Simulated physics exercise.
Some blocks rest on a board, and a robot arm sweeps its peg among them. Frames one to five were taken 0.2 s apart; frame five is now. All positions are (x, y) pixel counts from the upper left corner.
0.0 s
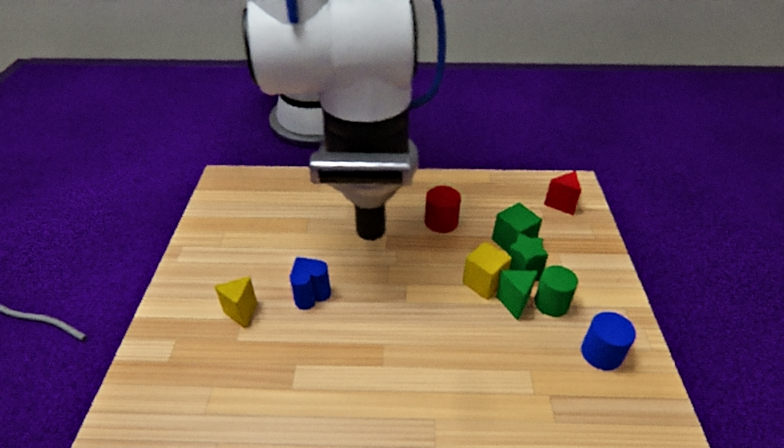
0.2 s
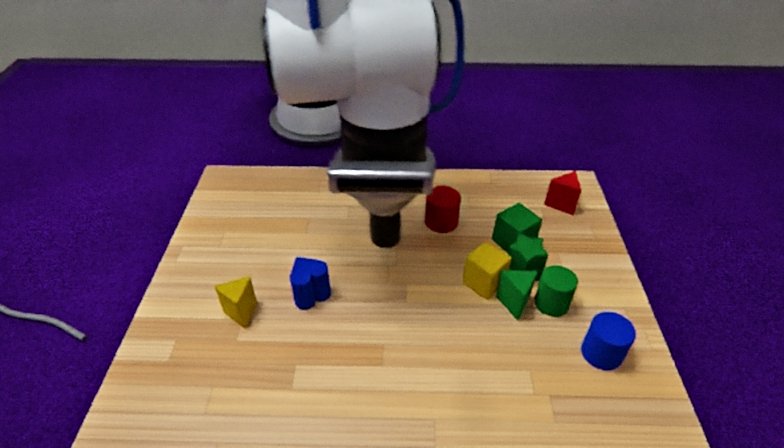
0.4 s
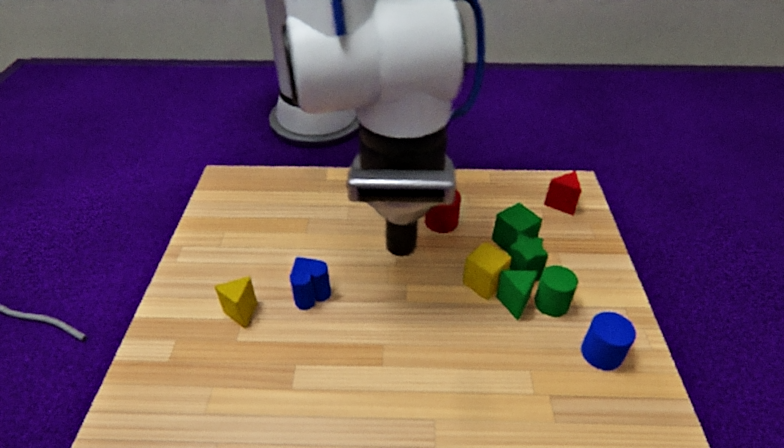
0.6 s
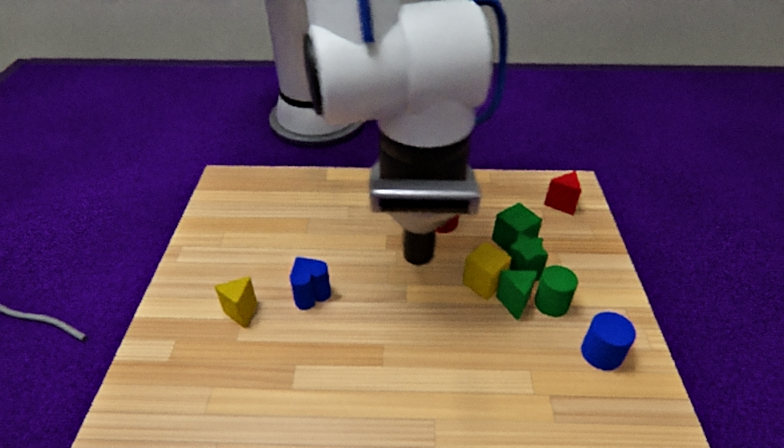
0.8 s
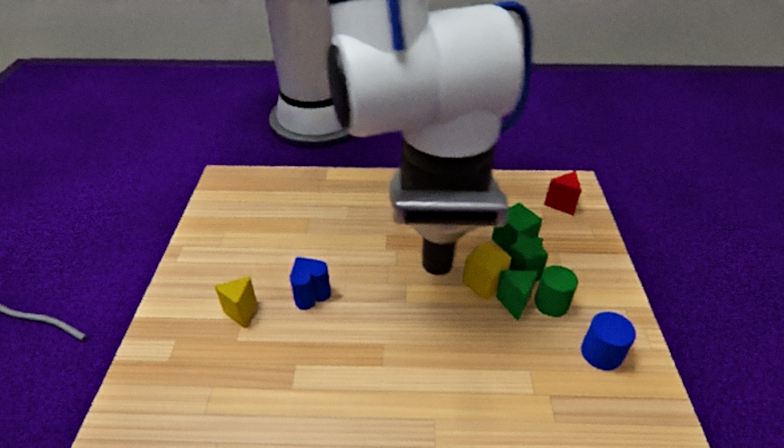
White robot arm moving its dark peg rightward and slightly nearer across a wooden board, passing the red cylinder toward motionless coloured blocks.
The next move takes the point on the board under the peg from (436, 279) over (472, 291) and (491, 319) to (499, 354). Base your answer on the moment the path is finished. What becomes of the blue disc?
At the moment the path ends, the blue disc still stands where it did.
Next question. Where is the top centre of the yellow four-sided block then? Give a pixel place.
Roughly at (520, 263).
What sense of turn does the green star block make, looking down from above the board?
My answer: Anticlockwise.
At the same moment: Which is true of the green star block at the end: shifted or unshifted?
The green star block will not stay where it is.
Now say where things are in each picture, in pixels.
Peg's lower end at (371, 231); yellow four-sided block at (489, 257); green triangle at (521, 278); green star block at (530, 246); blue disc at (614, 328), in the first frame.
Peg at (385, 238); blocks still, in the second frame.
Peg at (401, 246); blocks still, in the third frame.
Peg at (419, 255); blocks still, in the fourth frame.
Peg at (437, 265); yellow four-sided block at (489, 257); green triangle at (521, 278); green star block at (530, 246); blue disc at (614, 328), in the fifth frame.
One third of the way, peg at (475, 277); yellow four-sided block at (514, 260), turned 20° anticlockwise; green triangle at (531, 285), turned 20° anticlockwise; green star block at (536, 244), turned 15° anticlockwise.
Two thirds of the way, peg at (494, 306); yellow four-sided block at (520, 263), turned 45° anticlockwise; green triangle at (532, 288), turned 20° anticlockwise; green star block at (537, 243), turned 25° anticlockwise.
At the end, peg at (503, 340); yellow four-sided block at (520, 263), turned 45° anticlockwise; green triangle at (532, 288), turned 20° anticlockwise; green star block at (537, 243), turned 25° anticlockwise; blue disc still.
